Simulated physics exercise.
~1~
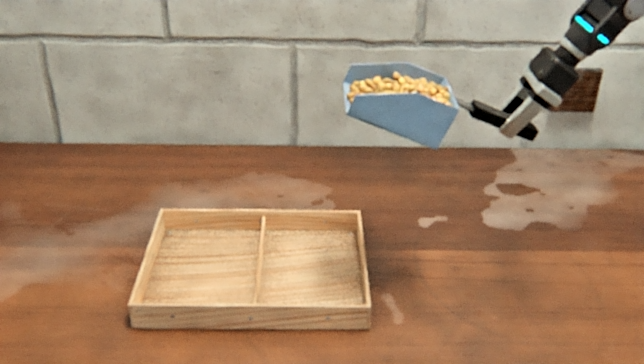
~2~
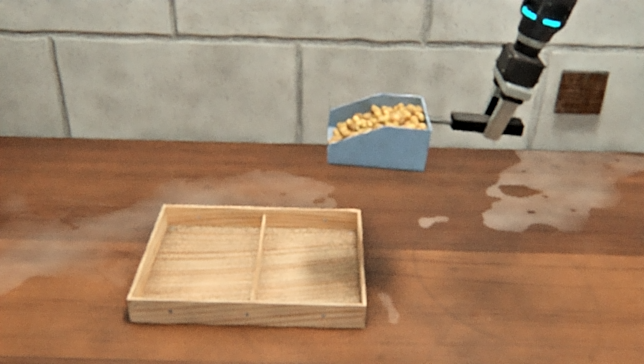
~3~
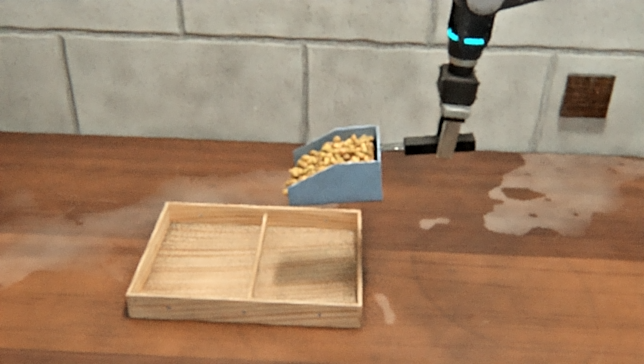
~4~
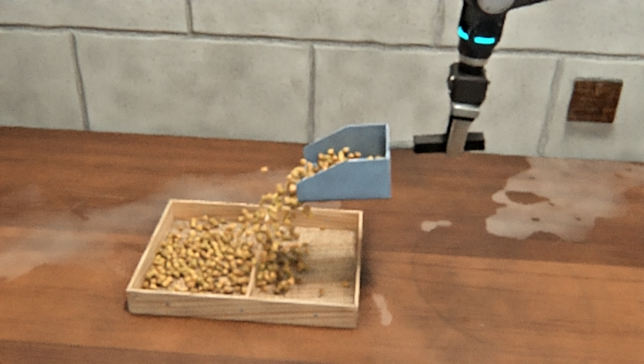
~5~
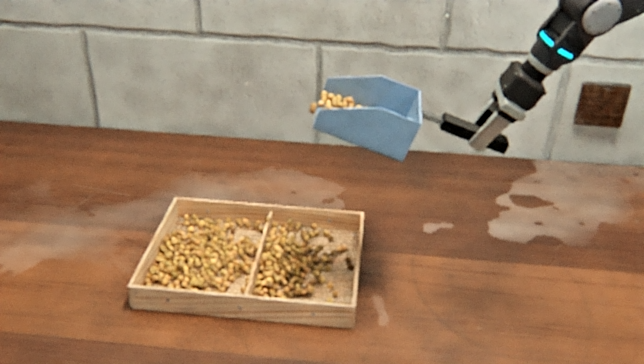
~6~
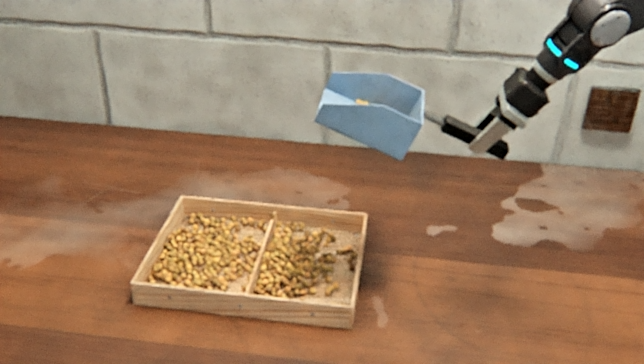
At the start, a robot arm holds a blue scoop heaped with dried chickpeas above and to the right of an empty wooden tray, which a cross wall divides in two. The arm lowers the scoop and moves it left, levelling it and then tipping it toward the tray. Chickpeas spill over the open front and scatter into both parts, the left one filling more. The arm then lifts the scoop and tilts it back, stopping the flow. Finally, the scoop hangs tipped back with some chickpeas still inside, while the rest lie spread across both parts of the tray.
